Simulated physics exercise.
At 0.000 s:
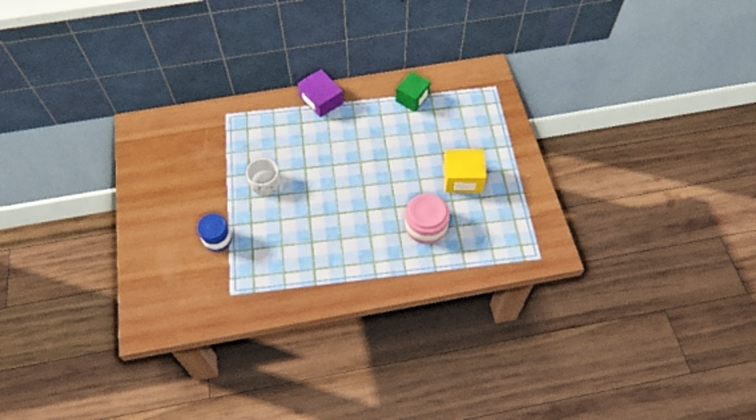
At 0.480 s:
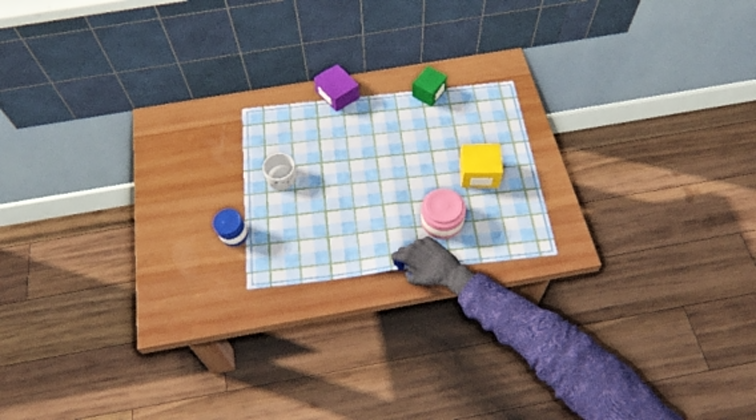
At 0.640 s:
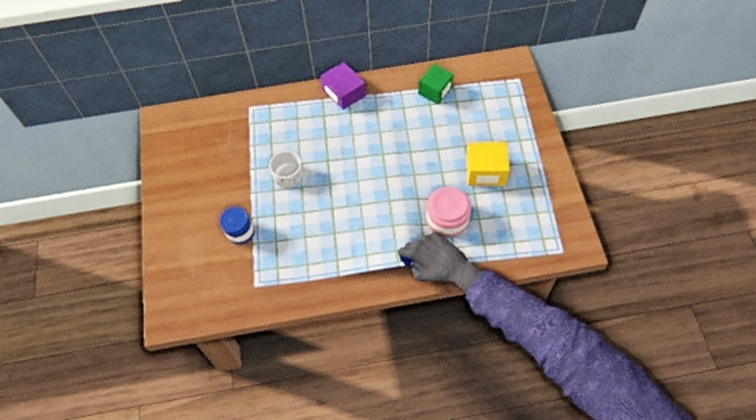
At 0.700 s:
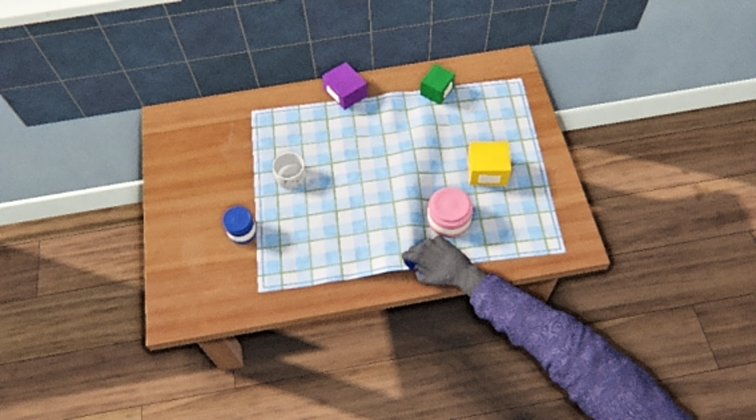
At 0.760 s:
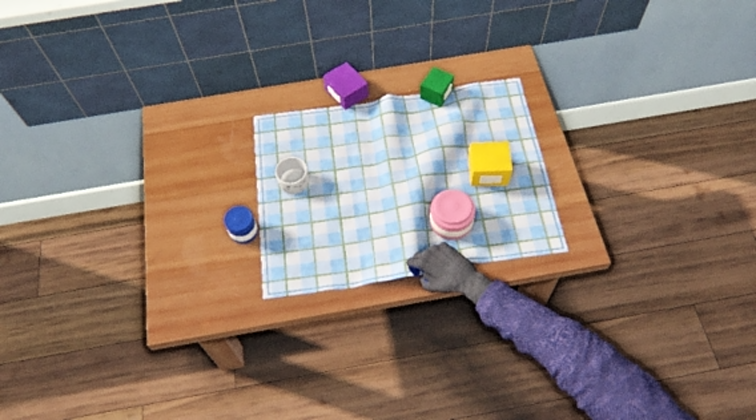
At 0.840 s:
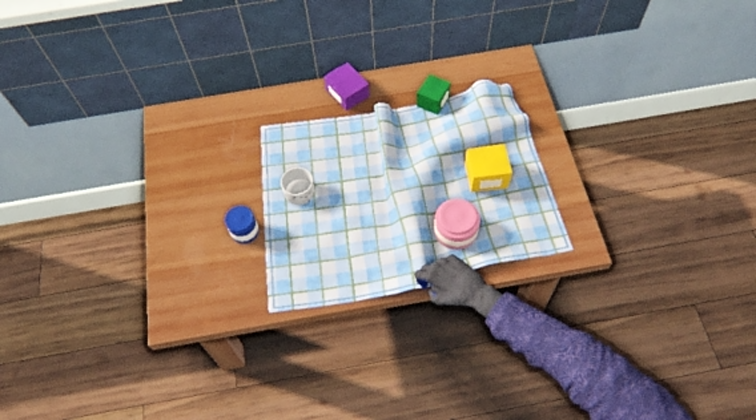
A gloved hand gripping a checked cloth's front edge and pulling it forward, wrinkling it and shifting the mug and pink jar.
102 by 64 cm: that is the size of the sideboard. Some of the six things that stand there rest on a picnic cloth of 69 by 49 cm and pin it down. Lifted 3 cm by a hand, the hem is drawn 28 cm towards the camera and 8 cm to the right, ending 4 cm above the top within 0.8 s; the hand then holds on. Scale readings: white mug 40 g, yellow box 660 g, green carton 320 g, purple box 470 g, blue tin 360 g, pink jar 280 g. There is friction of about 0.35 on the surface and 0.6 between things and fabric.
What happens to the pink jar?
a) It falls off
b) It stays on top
Option a: It falls off.
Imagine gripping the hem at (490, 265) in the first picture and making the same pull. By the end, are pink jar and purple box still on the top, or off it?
Result: Pink jar leaves the top; purple box keeps its place.
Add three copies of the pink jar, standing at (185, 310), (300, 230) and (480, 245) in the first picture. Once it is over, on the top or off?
Taking them one by one: Is left on top, then is lost, then is lost.
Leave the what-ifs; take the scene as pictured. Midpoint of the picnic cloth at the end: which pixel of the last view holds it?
I'd say it sits around (414, 283) in the last picture.
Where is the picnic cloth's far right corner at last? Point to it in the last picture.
In the final picture you'd find it somewhere near (484, 169).
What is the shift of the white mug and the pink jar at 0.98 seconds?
Shift - white mug 15 cm, pink jar 10 cm.
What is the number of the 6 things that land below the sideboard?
That gives 1.
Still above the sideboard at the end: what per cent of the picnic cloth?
Near 55 in a hundred.
At 1.0 s, 90 % of the picnic cloth is still over the top; pink jar 10 cm off its start, white mug 13 cm off its start, green carton 8 cm off its start.
At 1.1 s, 80 % of the picnic cloth is still over the top; pink jar 17 cm off its start, white mug 21 cm off its start, yellow box 13 cm off its start.
At 1.3 s, 65 % of the picnic cloth is still over the top; pink jar 24 cm off its start at (478, 307), white mug 29 cm off its start at (336, 267), yellow box 20 cm off its start at (474, 231).
At 1.4 s, 55 % of the picnic cloth is still over the top; pink jar 28 cm off its start, white mug 33 cm off its start, yellow box 25 cm off its start.
At 3.0 s, 55 % of the picnic cloth is still over the top; pink jar over the edge, white mug 32 cm off its start at (333, 284), yellow box 28 cm off its start at (476, 267), green carton 12 cm off its start at (416, 113).
